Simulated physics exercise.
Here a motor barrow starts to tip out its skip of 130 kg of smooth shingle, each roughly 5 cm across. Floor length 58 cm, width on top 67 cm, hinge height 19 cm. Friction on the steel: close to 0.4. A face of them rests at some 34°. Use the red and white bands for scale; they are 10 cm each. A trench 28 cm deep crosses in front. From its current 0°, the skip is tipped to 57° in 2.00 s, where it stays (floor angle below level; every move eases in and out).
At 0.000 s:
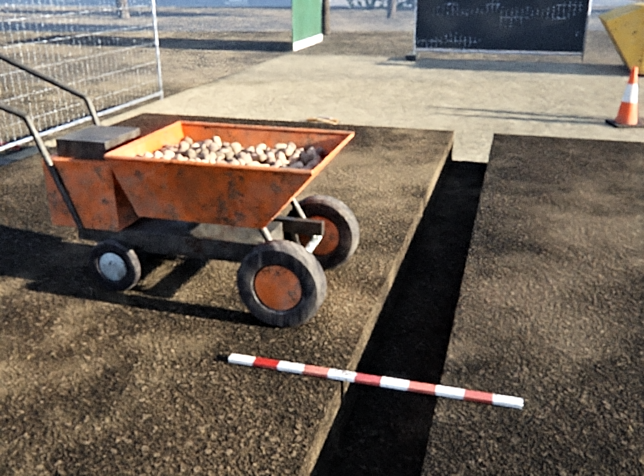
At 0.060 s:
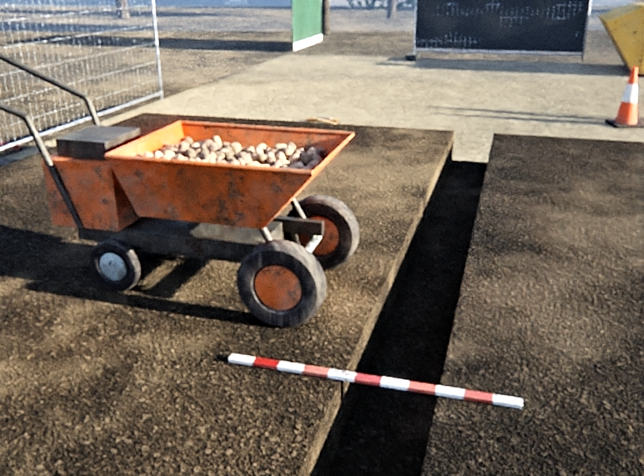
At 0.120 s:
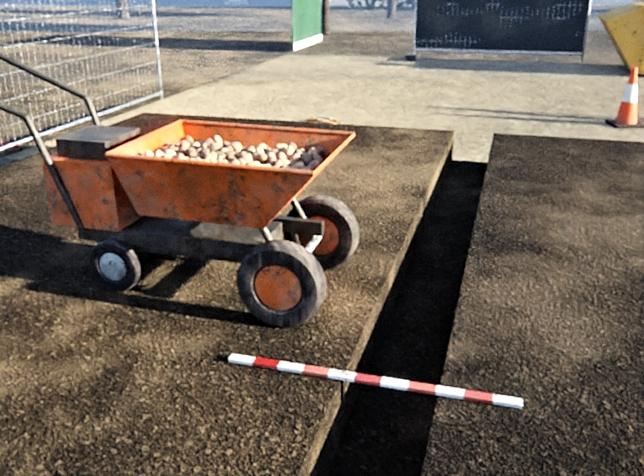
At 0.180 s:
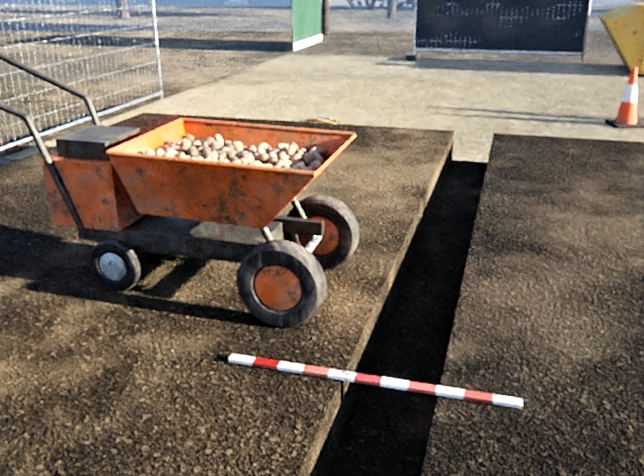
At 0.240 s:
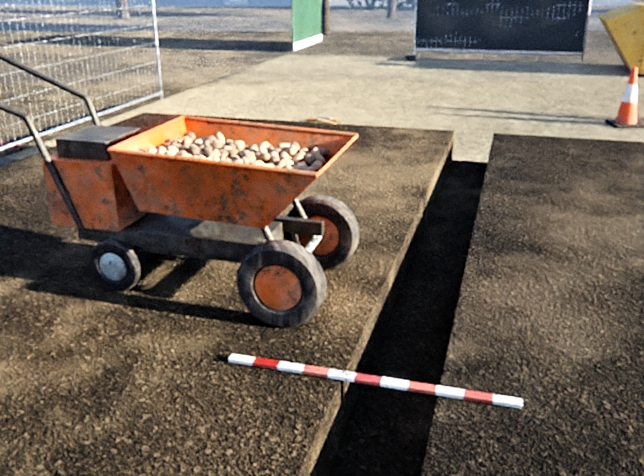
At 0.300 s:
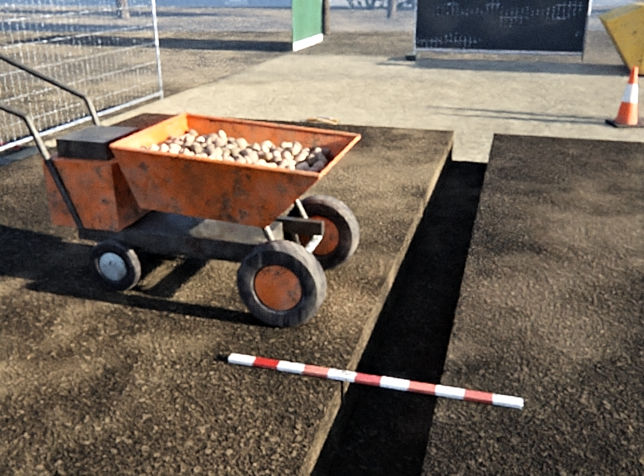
An orange skip full of smooth, pale stones sits level on a wheeled barrow beside a dark trench, with a red-and-white striped pole lying across the edge. The skip then slowly tilts a little toward the right, its stones shifting only slightly, while the wheels and everything around stay still.
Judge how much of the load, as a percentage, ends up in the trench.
Around 61 %.
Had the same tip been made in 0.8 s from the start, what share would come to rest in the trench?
It would be near 45 percent.
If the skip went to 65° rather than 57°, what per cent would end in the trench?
In that case some 50 per cent.
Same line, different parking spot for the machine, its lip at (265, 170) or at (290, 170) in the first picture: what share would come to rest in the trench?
Near 95 then near 80 percent.
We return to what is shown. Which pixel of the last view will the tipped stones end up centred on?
Roughly (438, 343), I'd say.
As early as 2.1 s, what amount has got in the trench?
Around 20 per cent of it, at that instant.
After 1.5 s the floor is at 48°; 100 % in the skip; the foremost stones are at (407, 205).
After 2.1 s the floor is at 57°; 60 % in the skip, 21 % in the trench, 19 % past the trench; the foremost stones are at (532, 317).
After 2.5 s the floor is at 57°; 37 % in the skip, 30 % in the trench, 33 % past the trench; the foremost stones are at (615, 336).
After 4.4 s the floor is at 57°; 5 % in the skip, 61 % in the trench, 34 % past the trench; the foremost stones are past the picture's edge.
